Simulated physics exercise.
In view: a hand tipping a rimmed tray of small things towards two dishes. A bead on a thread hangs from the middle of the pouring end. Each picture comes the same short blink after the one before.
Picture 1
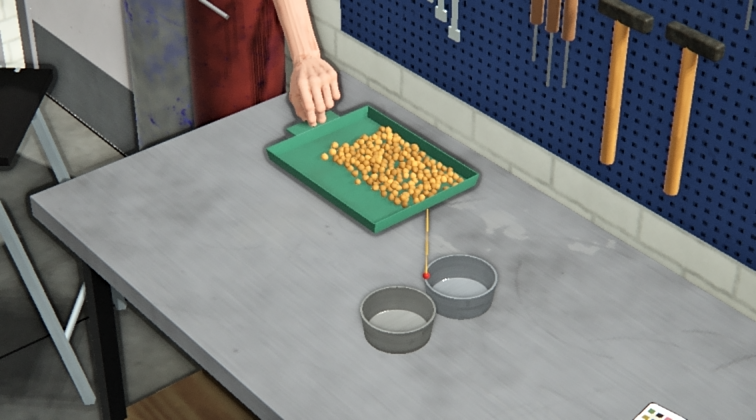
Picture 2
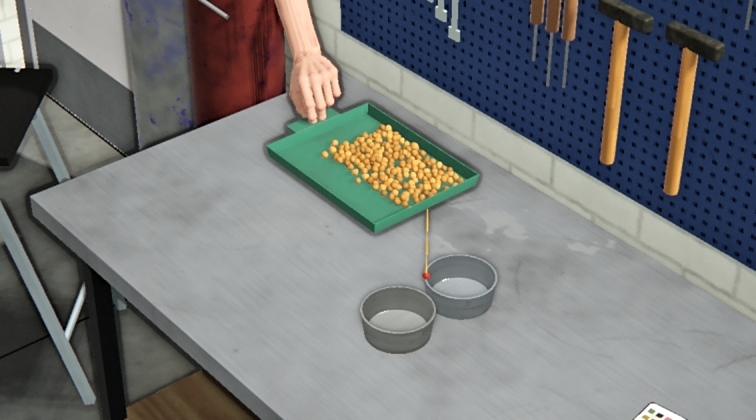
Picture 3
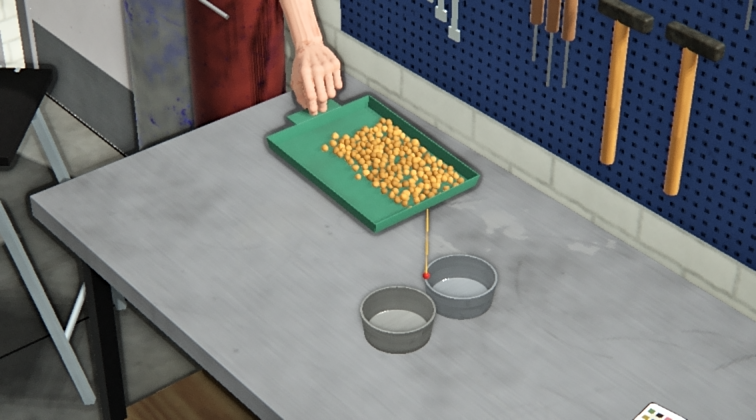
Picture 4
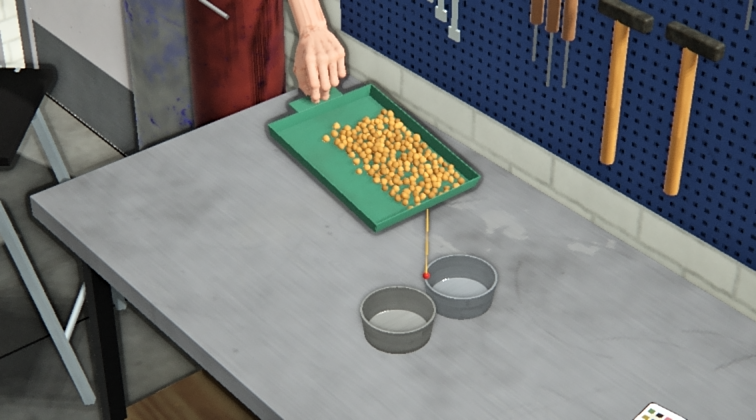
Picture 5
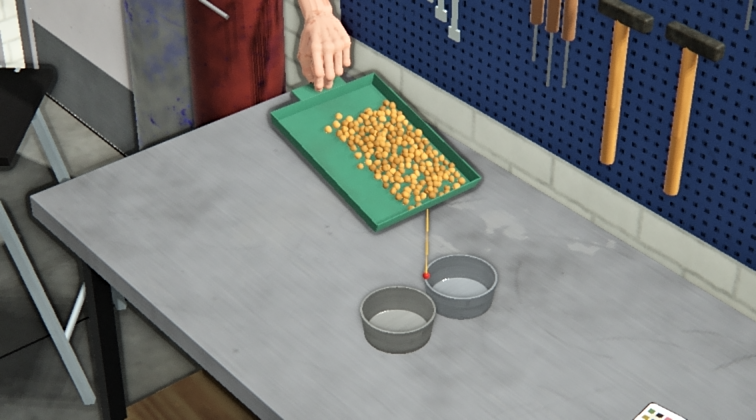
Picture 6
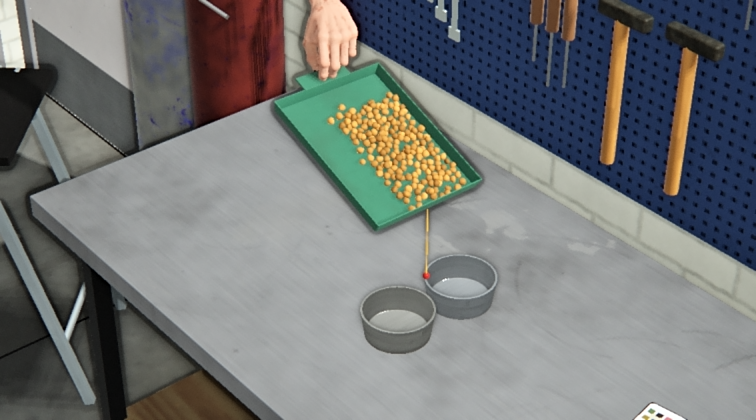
At first, a hand holds the handle of a green rimmed tray of roasted chickpeas lying almost flat above a grey table, near two empty round dishes. The hand then gradually raises the handle end, tilting the tray more steeply towards the dishes, while the chickpeas stay bunched on it and the red bead hangs still.
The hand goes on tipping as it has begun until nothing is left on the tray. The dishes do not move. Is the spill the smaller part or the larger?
Together they catch less than half.
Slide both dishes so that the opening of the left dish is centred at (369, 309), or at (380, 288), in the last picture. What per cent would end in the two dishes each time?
In turn 10 and 0 in a hundred.
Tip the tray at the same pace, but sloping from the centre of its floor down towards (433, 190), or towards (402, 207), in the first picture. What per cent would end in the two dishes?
About 60 and 60 per cent.
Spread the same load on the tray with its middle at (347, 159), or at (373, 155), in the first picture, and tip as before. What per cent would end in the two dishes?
Roughly 50 per cent, and 60 per cent.
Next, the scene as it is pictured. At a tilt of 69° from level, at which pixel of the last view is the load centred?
At about (436, 170).
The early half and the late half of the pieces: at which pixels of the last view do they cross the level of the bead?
Around (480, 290) and then (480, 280).
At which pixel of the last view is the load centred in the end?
Close to (484, 323).
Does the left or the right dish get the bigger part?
Fuller: Right.
Soon, tray tipped steeply; nearly all on the tray; a stray few in the air.
A while on, tray tipped past a quarter turn; nearly all on the tray; a stray few in the right dish; a stray few outside both; a stray few in the air.
Towards the end, tray tipped past a quarter turn; a small part in the left dish; about a quarter in the right dish; about two thirds outside both.
Finally, tray tipped past a quarter turn; a small part in the left dish; about a quarter in the right dish; about two thirds outside both.
